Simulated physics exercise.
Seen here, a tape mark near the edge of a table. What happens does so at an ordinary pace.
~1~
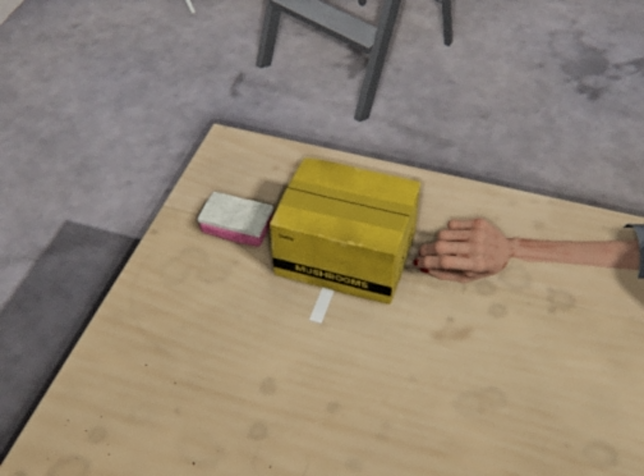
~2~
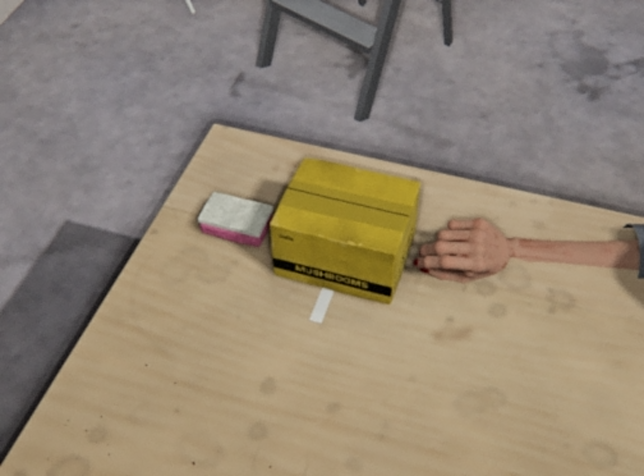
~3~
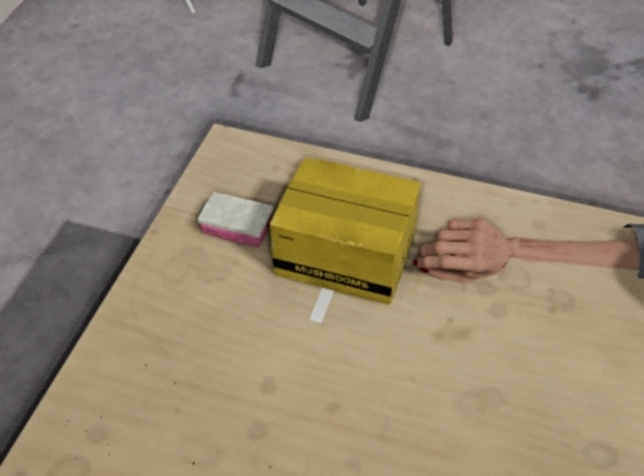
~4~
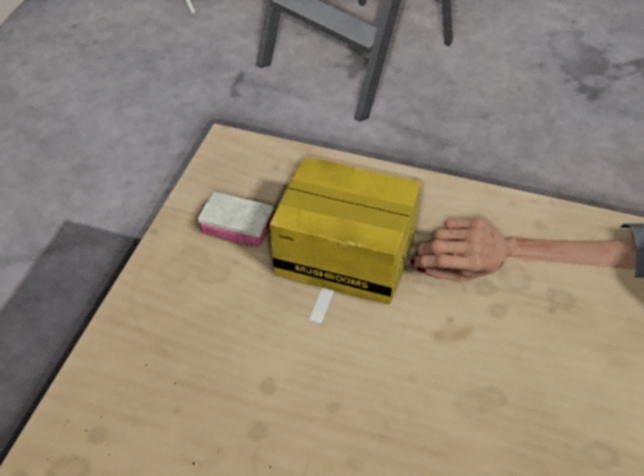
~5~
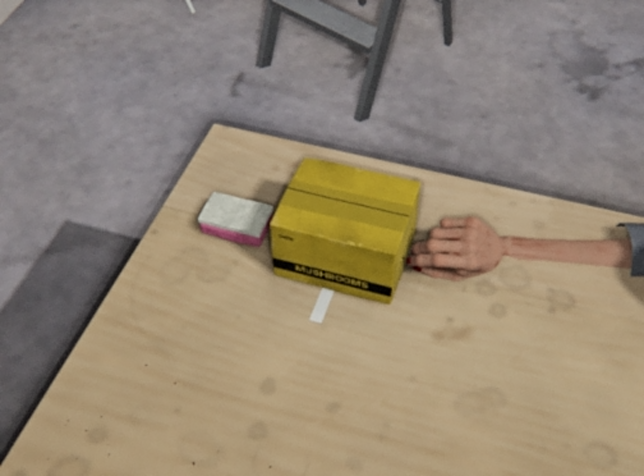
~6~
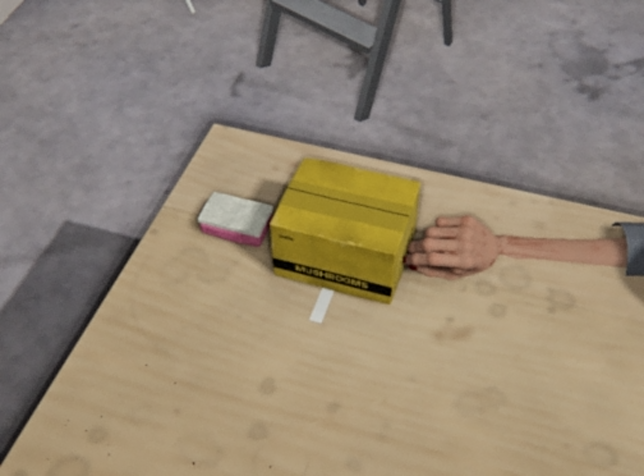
A hand shifts very slightly left against a yellow box that stays still beside a pink sponge.
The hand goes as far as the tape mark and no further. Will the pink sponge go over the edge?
In this case the pink sponge does not fall.
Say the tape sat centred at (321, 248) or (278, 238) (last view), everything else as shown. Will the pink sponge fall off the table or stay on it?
First try, it holds on; second try, it tumbles off.
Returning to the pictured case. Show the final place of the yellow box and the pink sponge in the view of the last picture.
Yellow box: (279, 213); pink sponge: (195, 210).
Then, 0.62 s past the last view, pink sponge travelled a little near (219, 216).
Finally, the pink sponge remains on top, near (195, 210).
